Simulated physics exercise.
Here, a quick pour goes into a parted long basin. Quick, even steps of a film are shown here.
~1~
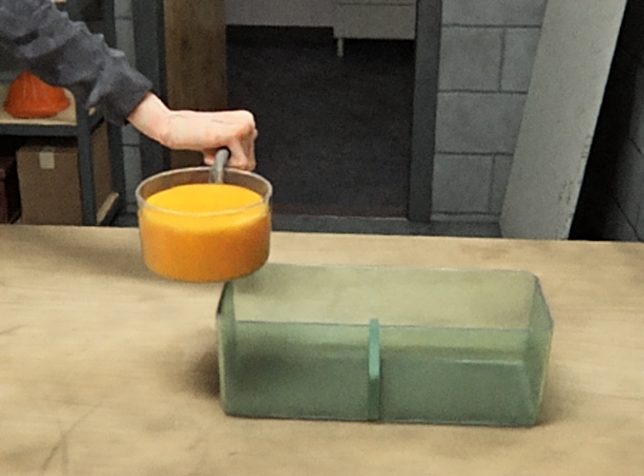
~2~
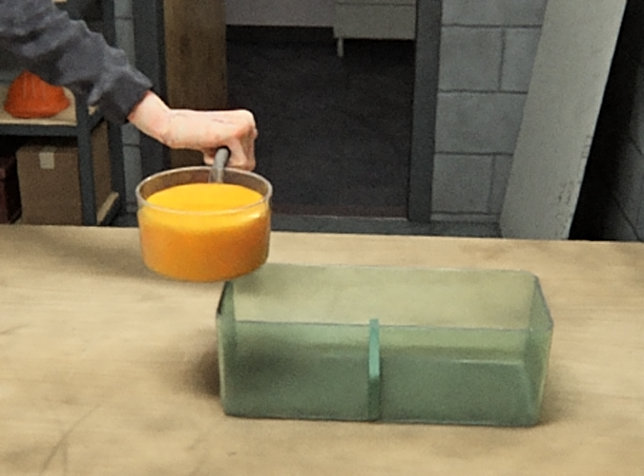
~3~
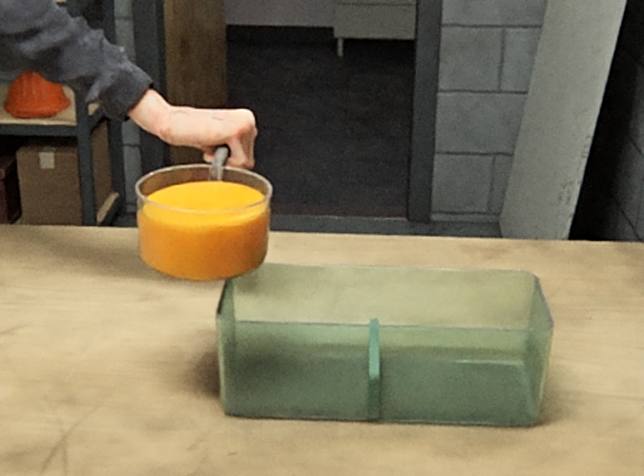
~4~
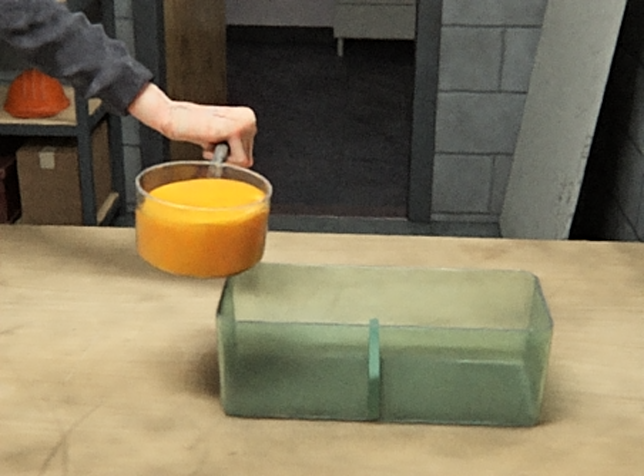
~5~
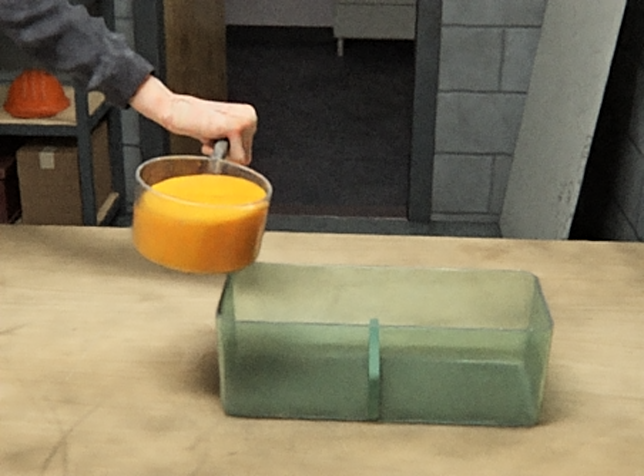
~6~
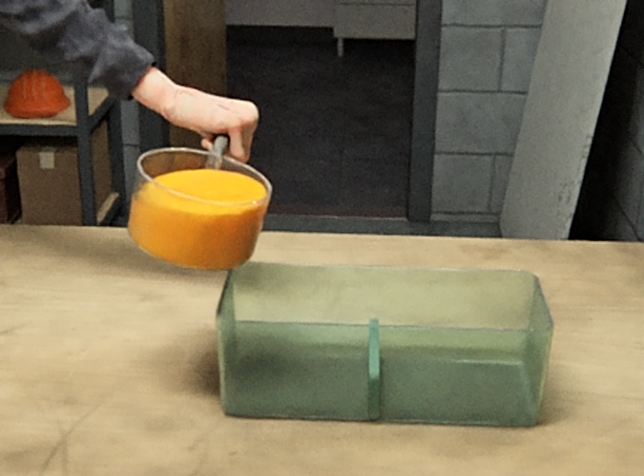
A hand slowly tilts a clear pot of orange juice rightward beside a divided green basin.
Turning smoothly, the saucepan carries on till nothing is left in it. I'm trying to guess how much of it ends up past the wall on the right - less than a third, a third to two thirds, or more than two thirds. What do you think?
The share right of the wall is going to reach a third without passing two thirds.
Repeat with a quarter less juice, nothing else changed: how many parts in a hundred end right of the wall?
Something like 35 per cent, give or take.
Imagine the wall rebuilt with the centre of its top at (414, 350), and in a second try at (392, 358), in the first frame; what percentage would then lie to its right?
Near 5 % and 30 %.
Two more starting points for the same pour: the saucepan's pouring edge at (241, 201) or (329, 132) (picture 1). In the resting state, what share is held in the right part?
In turn 10 % and 90 %.
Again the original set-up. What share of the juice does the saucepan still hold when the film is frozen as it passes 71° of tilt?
Remaining fraction: Approx. 65 %.
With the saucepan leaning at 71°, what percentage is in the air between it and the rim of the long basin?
Share: Approx. 30 %.
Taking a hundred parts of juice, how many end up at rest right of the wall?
Around 50 %.
A moment on, the saucepan is tipped part way and 64 per cent is still to pour, 5 is left of the wall and 0 right of it.
Next, the saucepan is tipped right over and 11 per cent is still to pour, 26 is left of the wall and 44 right of it.
Then the saucepan is tipped right over and 0 per cent is still to pour, 45 is left of the wall and 51 right of it.
Later the saucepan is tipped right over and 0 per cent is still to pour, 47 is left of the wall and 52 right of it.
At rest 47 per cent lies left of the wall, 52 right of it and 2 outside.
